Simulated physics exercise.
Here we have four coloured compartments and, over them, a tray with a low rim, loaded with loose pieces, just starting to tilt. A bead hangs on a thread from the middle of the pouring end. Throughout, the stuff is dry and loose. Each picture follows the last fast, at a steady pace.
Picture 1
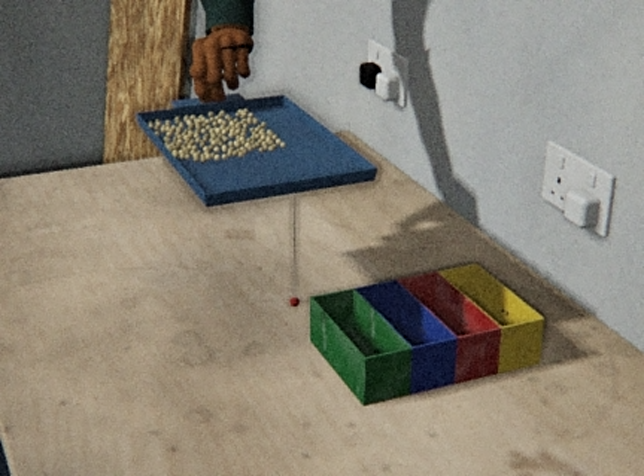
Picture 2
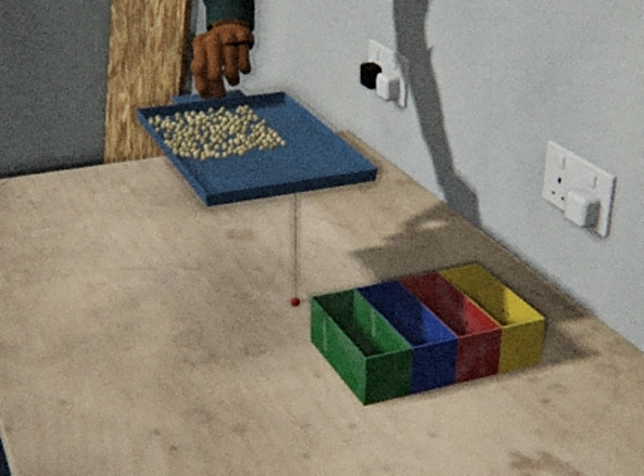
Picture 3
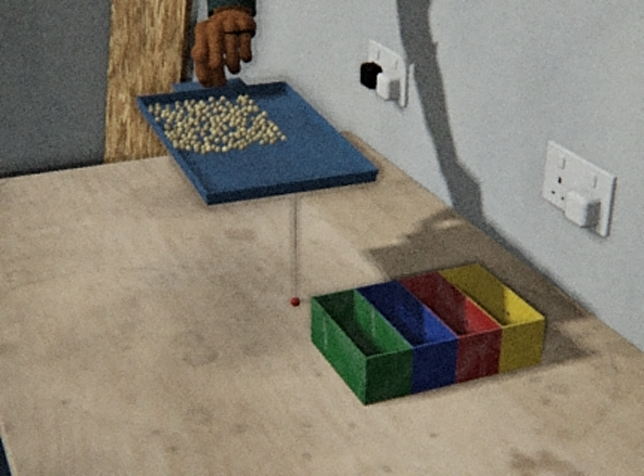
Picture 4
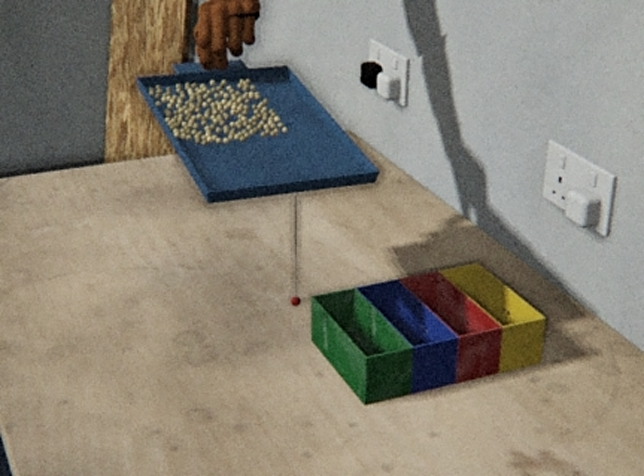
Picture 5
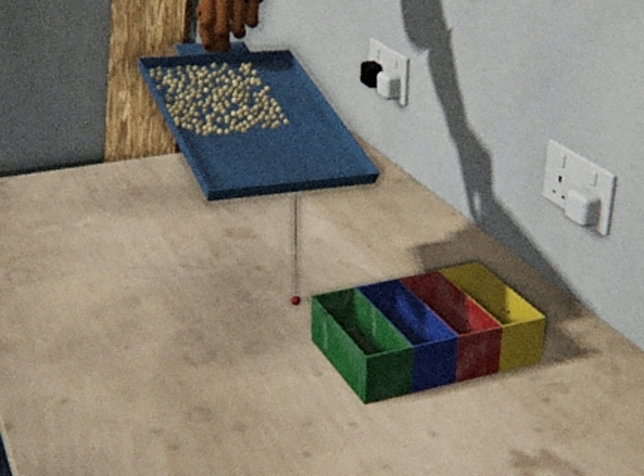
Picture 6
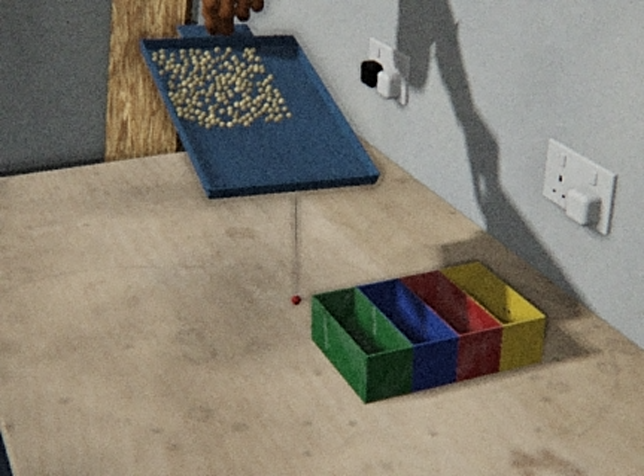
A blue tray of pale soya beans starts nearly level above green, blue, red and yellow compartments, a brown hand at its far end. The hand steadily raises that end, tilting the tray more steeply toward the pouring end, while the beans stay bunched in the upper part and the bead hangs almost still.
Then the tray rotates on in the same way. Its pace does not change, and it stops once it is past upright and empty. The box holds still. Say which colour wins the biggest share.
Green wins the biggest share.
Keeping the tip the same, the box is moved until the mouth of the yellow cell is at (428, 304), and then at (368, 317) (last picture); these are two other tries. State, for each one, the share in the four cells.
Some 90 percent, followed by some 90 percent.
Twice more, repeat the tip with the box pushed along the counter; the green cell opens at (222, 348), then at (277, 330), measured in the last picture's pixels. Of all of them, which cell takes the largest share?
That yellow cell first, red second.
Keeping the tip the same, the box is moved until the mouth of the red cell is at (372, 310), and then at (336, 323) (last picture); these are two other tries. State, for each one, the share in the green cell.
First position: Some 10 %; second position: Some 0 %.
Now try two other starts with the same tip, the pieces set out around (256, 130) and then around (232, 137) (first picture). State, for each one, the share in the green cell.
You'd get 40 % the first time and 40 % the second.
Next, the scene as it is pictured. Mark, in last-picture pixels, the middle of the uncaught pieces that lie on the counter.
Middle in the last view: Roughly (330, 411).
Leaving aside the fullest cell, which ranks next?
It's blue.
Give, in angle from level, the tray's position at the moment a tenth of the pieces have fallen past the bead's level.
Around 70° of tilt.
Soon, tray tipped steeply; about two thirds on the tray; a stray few in the green cell; about a third falling or outside the box.
A while on, tray tipped past a quarter turn; about half on the tray; about a quarter in the green cell; a small part in the blue cell; a stray few in the red cell; about a quarter falling or outside the box.
Towards the end, tray tipped past a quarter turn; about half in the green cell; about a quarter in the blue cell; a stray few in the red cell; about a third falling or outside the box.
Finally, tray tipped past a quarter turn; about half in the green cell; about a quarter in the blue cell; a stray few in the red cell; none in the yellow cell; about a third outside the box.
